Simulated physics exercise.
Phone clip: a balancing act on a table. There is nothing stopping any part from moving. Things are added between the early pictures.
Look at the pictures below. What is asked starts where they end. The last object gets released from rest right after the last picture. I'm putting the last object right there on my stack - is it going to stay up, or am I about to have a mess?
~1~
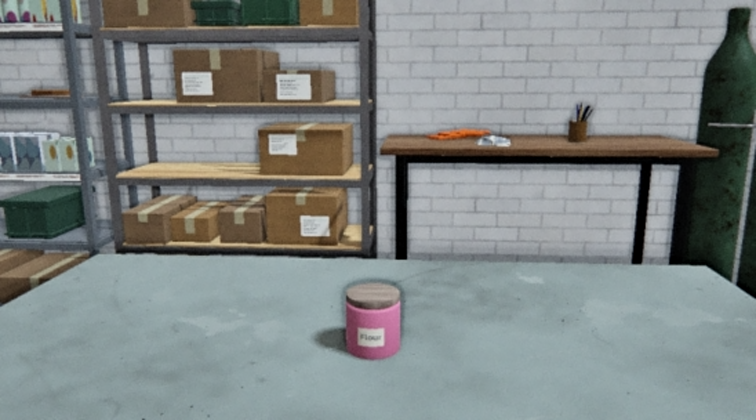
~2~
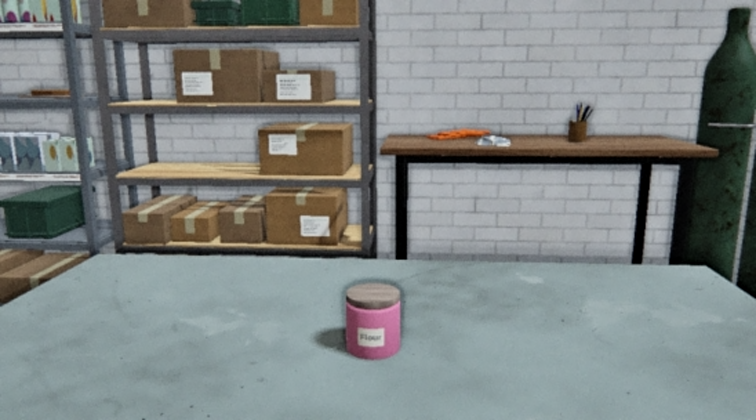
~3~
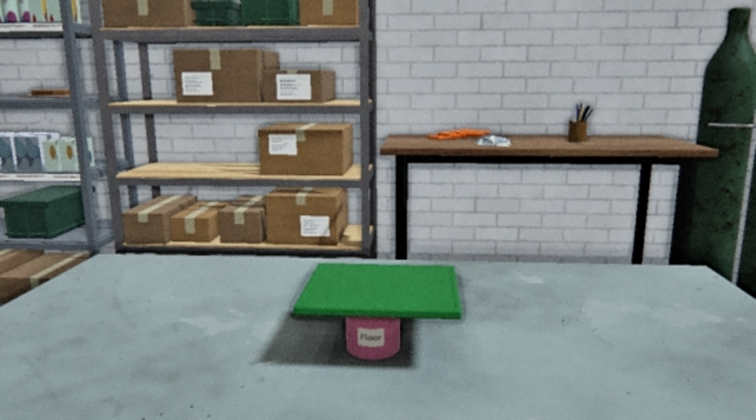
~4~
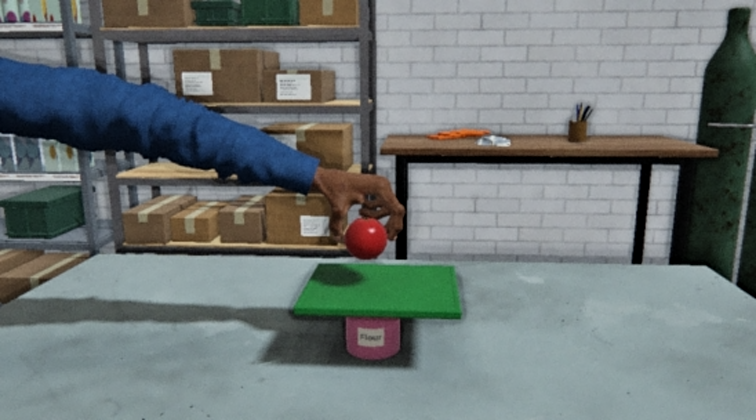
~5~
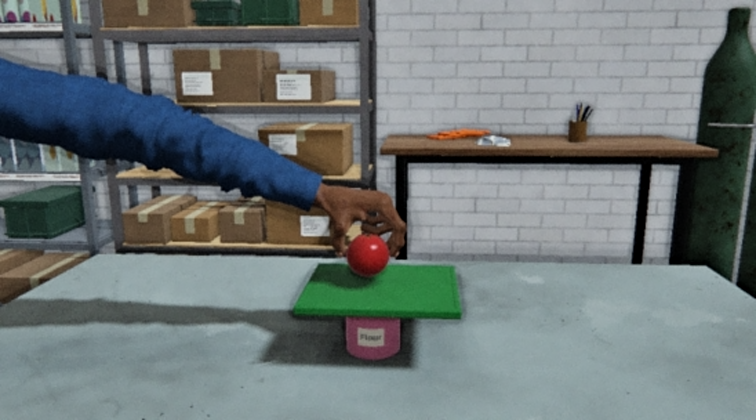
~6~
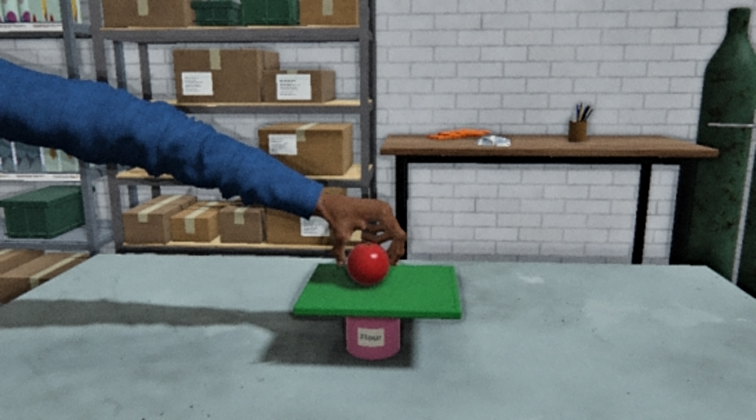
It will stand firm.
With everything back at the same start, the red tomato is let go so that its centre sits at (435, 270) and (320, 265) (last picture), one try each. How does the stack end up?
In case one it tumbles, while in case two it stays upright.
Then, 0.80 s on from there, no change.
Then, 1.80 s on from there, red tomato resting near (368, 265).
In the end, all 3 unmoved. At the end, from the last picture's camera, red tomato near (368, 265). The stack holds.
